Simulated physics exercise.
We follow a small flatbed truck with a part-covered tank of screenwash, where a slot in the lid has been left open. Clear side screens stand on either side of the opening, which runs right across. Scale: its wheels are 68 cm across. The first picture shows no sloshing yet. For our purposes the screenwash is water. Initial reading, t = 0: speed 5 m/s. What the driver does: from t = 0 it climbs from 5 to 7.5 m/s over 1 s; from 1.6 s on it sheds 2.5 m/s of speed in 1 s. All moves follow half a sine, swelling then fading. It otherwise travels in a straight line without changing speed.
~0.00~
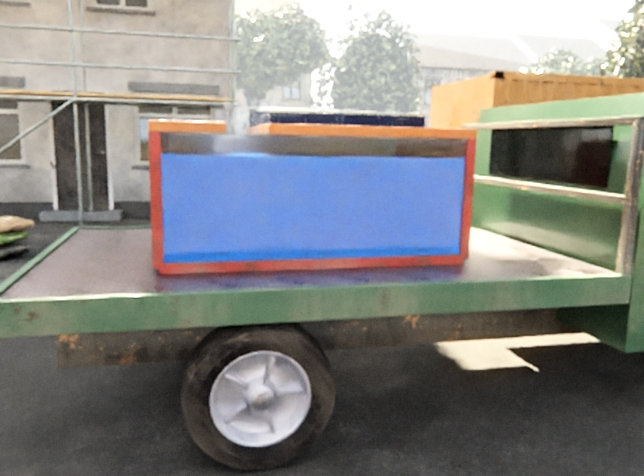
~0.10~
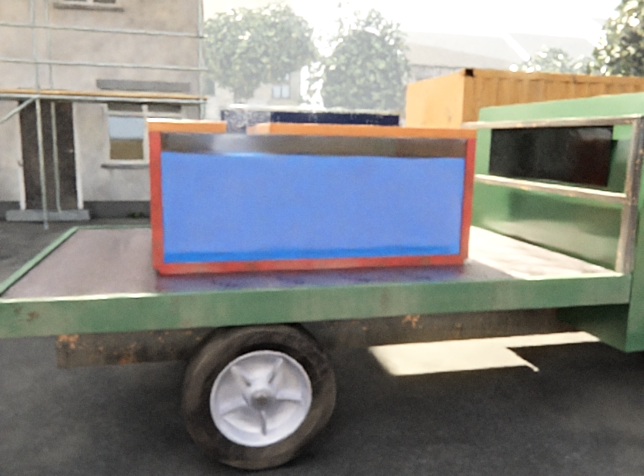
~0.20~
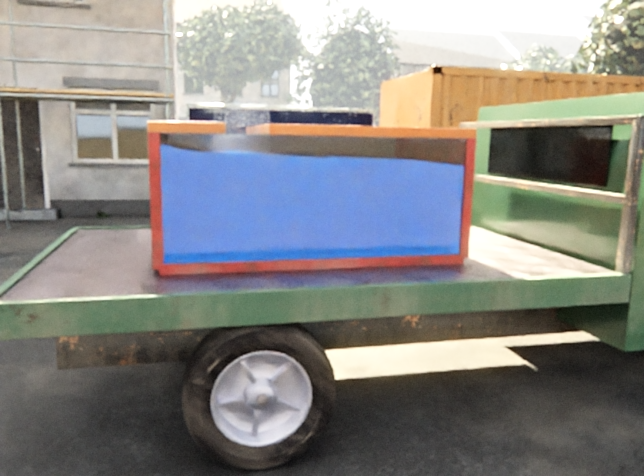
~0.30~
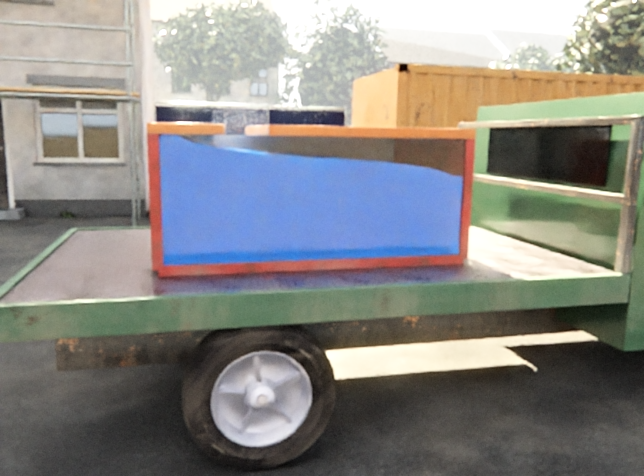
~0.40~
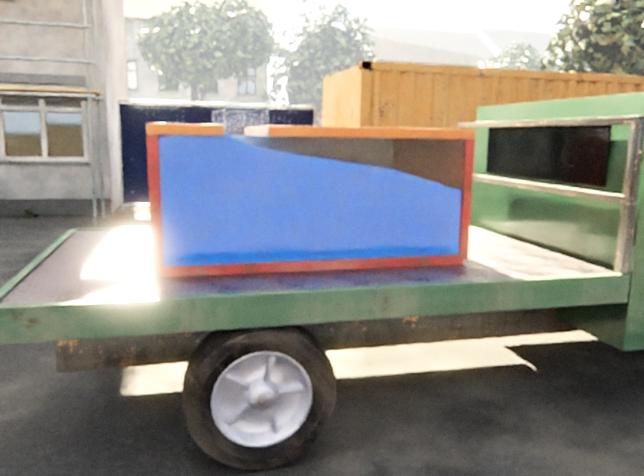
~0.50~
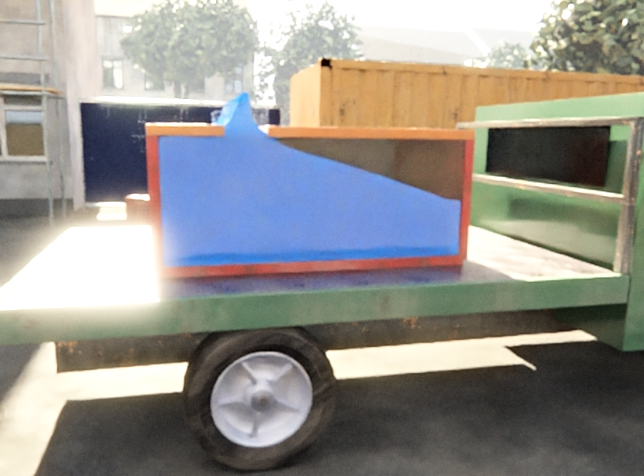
At first, blue liquid lies level in a red-framed tank on a green flatbed truck, whose wheel turns as buildings and trees slide left behind. The surface then tilts, climbing on the left and sinking on the right, until a small peak of liquid pokes up through the lid's opening.
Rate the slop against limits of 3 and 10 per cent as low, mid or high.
Mid.
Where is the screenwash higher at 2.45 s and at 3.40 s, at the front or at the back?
Earlier it favours the forward side, later the rear side.
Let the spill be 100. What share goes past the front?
About 0 percent.
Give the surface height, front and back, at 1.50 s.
Approx. 58 cm front, approx. 42 cm back.
By 1.50 s the surface stands 41 cm at the back and 58 cm at the front; 6 per cent is out, over the back.
By 2.45 s the surface stands 25 cm at the back and 57 cm at the front; 5 per cent is out, over the back.
By 3.40 s the surface stands 55 cm at the back and 34 cm at the front; 5 per cent is out, over the back.
By 5.49 s 5 per cent is out, over the back, 38 of 750 litres.
